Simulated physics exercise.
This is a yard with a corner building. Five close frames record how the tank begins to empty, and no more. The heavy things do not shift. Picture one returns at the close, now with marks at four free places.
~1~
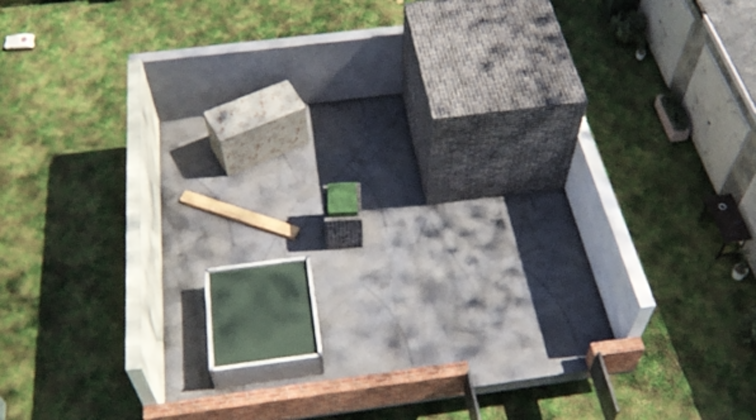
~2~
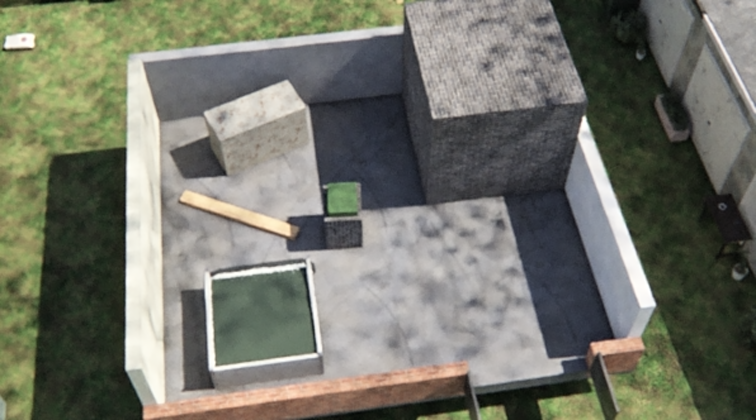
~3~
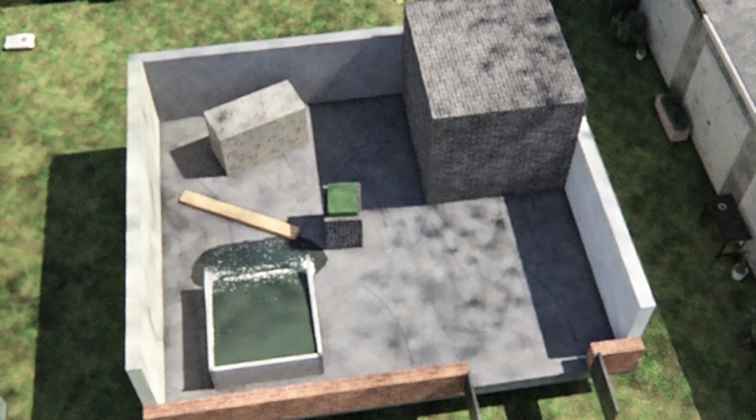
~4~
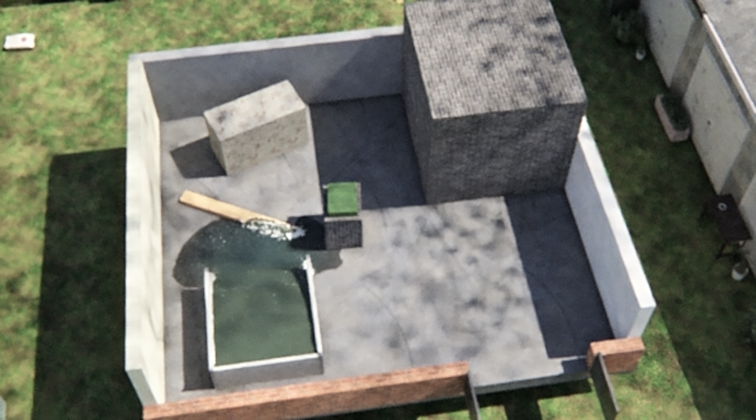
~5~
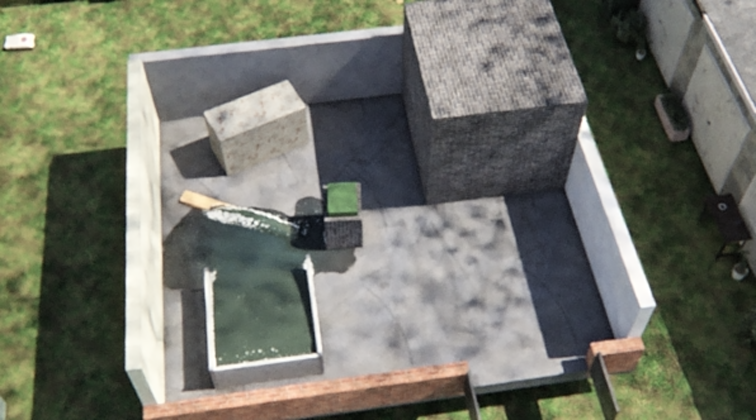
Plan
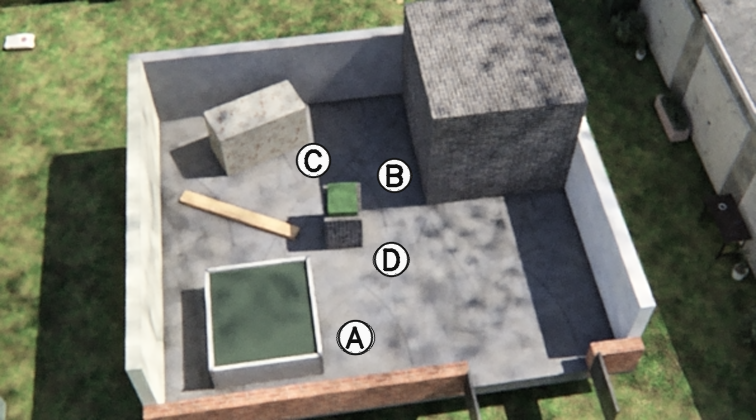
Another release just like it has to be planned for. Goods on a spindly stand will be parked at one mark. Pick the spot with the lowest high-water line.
The answer is ring D.
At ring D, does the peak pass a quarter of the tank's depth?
No, it does not.
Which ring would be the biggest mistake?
That is ring C.
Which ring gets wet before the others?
C.
On the marked copy, A at (355, 337); B at (394, 175); C at (313, 160); D at (391, 259).
Choosing A, the water peaks at about 18 % of the depth that stood in the tank.
Choosing B, the water peaks at about 21 % of the depth that stood in the tank.
Choosing C, the water peaks at about 34 % of the depth that stood in the tank.
Choosing D, the water peaks at about 10 % of the depth that stood in the tank.
